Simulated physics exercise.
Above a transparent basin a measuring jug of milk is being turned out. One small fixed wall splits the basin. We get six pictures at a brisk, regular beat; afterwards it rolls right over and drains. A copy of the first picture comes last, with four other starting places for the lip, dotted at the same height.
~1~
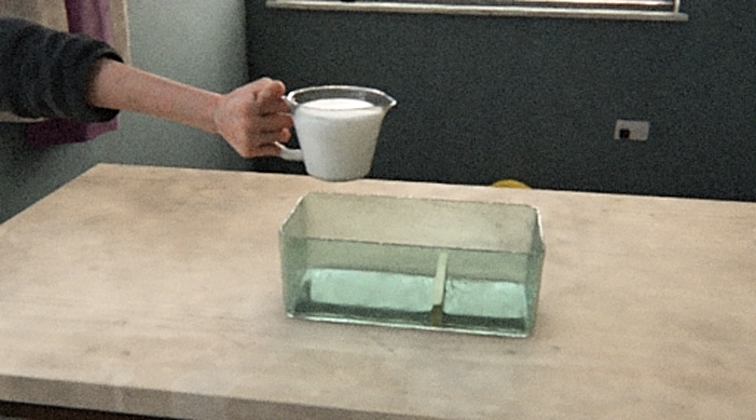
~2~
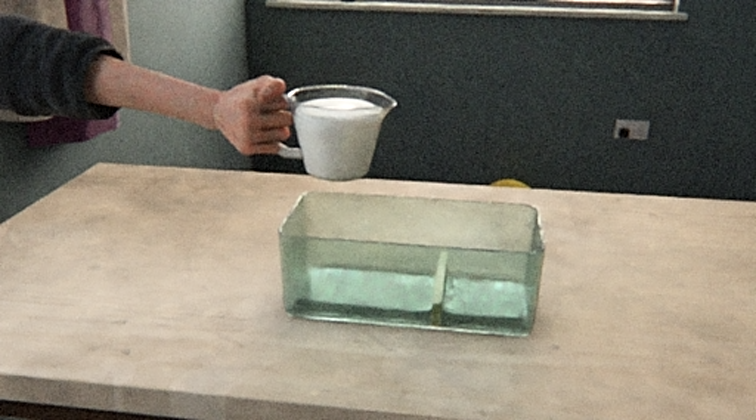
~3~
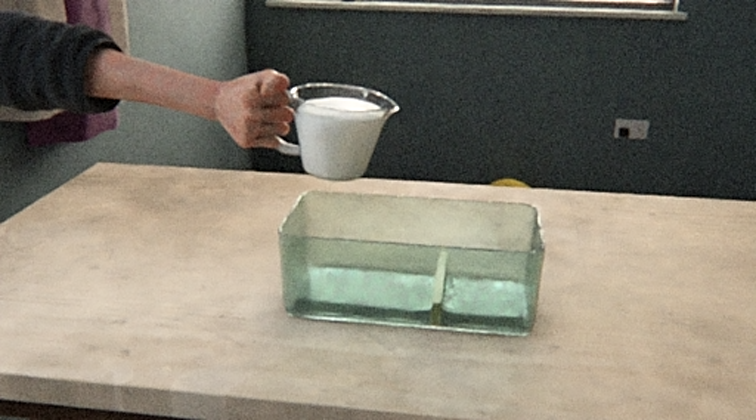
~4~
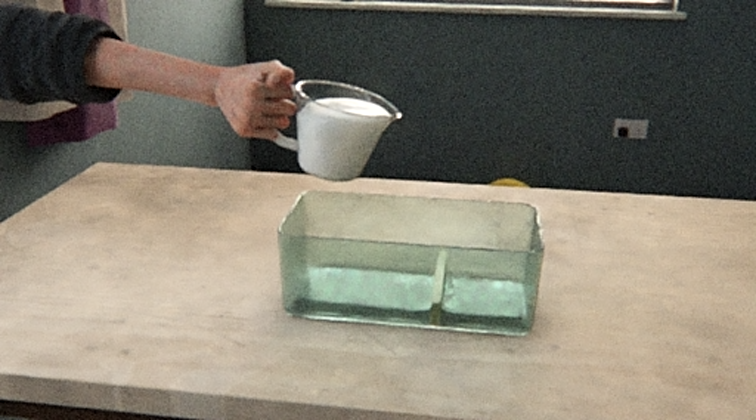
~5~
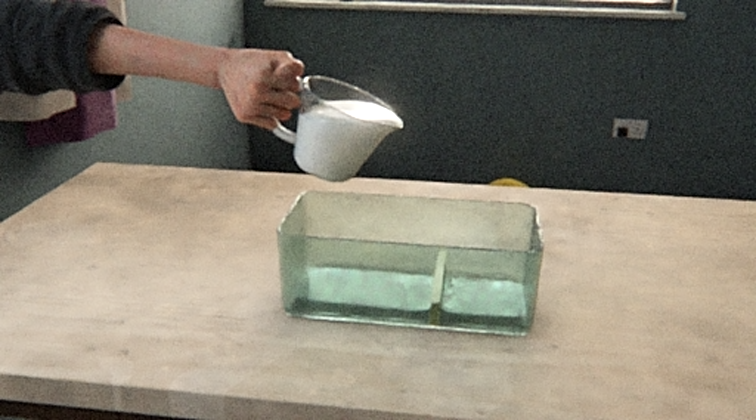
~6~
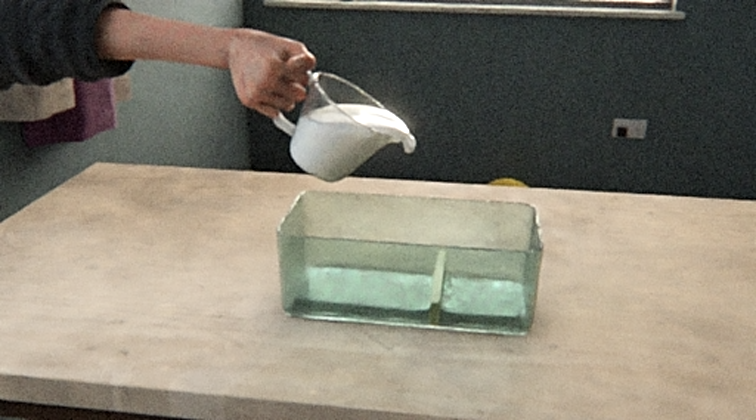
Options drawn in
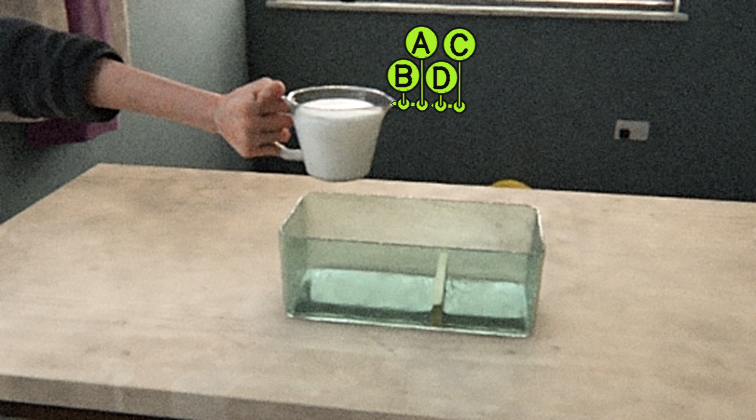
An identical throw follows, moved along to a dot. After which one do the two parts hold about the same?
B beats the others.
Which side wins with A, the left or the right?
The right side.
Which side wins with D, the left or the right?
The right side.
On the marked copy, A at (422, 104); B at (403, 103); C at (459, 106); D at (440, 105).
For spot A, about 26 % ends left of the wall and 73 % right of it.
For spot B, about 49 % ends left of the wall and 50 % right of it.
For spot C, about 16 % ends left of the wall and 82 % right of it.
For spot D, about 15 % ends left of the wall and 84 % right of it.
